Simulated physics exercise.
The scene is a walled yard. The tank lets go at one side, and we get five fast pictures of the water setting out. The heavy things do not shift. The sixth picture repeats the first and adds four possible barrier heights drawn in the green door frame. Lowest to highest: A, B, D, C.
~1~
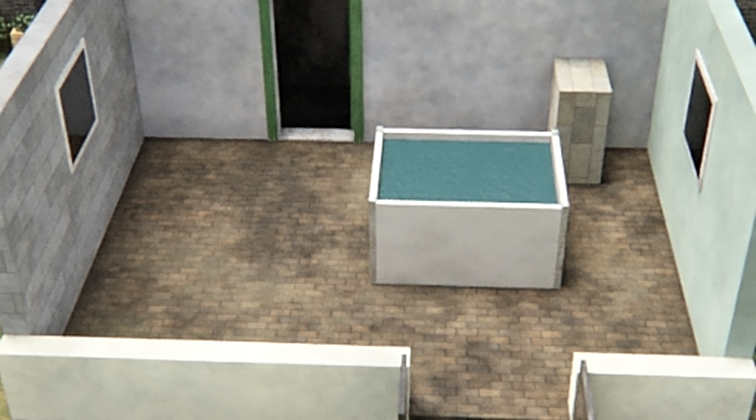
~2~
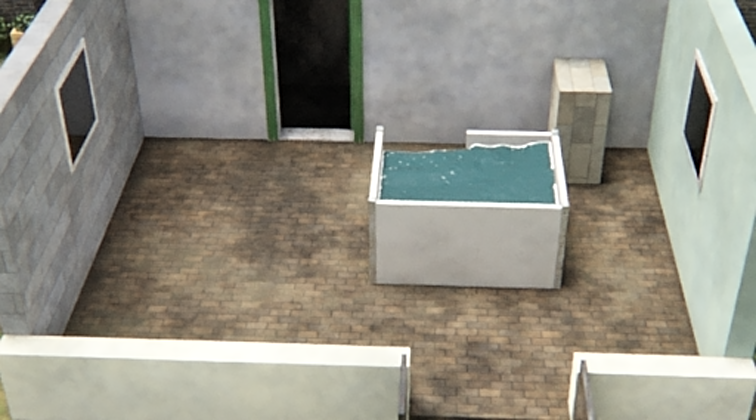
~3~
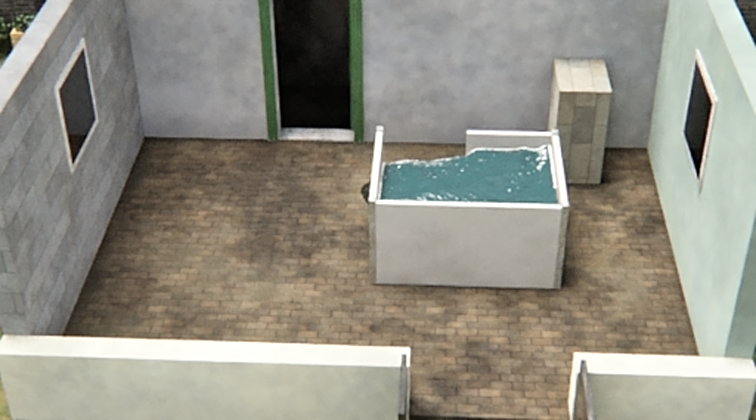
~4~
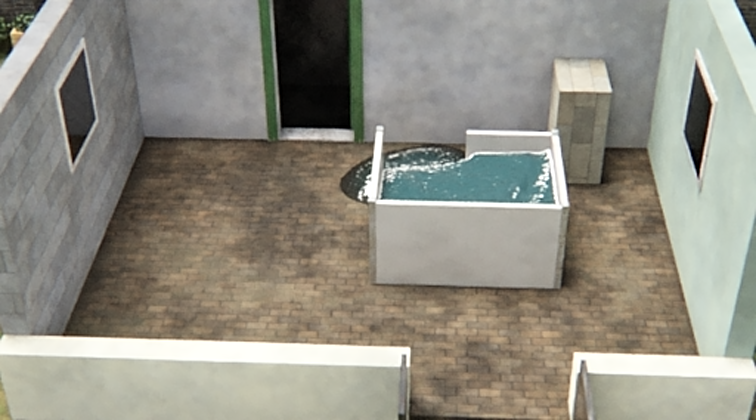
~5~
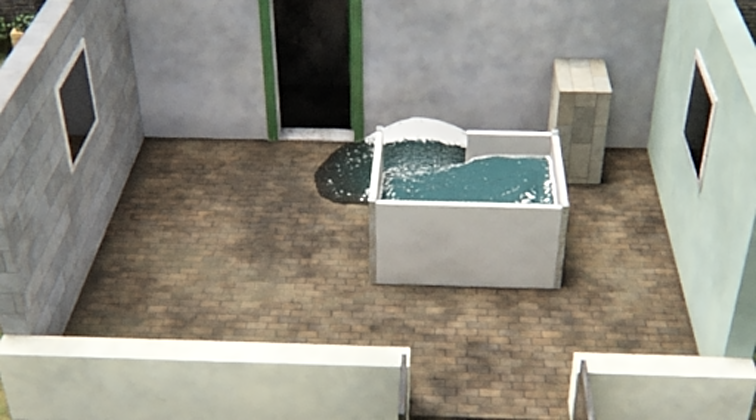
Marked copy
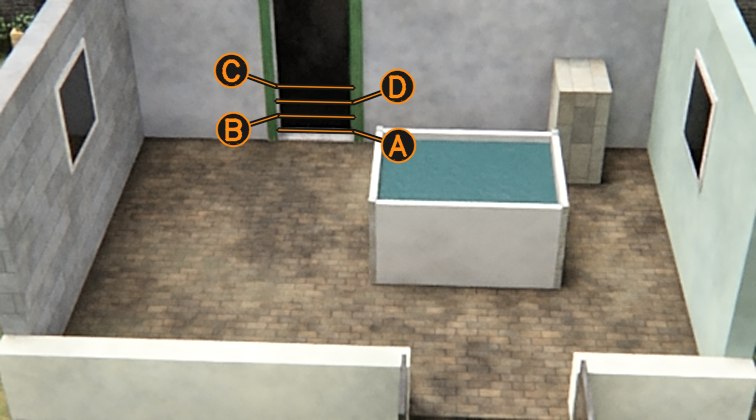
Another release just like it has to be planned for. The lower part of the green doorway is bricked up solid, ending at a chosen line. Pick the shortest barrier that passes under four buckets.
Height B.
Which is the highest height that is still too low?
A it is.
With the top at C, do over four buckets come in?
No, not at all.
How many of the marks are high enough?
Three of them.
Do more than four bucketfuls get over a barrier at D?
No, that is safe.
On the marked copy, A at (316, 130); B at (315, 116); C at (314, 86); D at (315, 101); from the bottom up A, B, D, C.
For height A, about 8 bucketfuls get in.
For height B, a splash gets over, under a bucket.
For height C, nothing gets over.
For height D, nothing gets over.
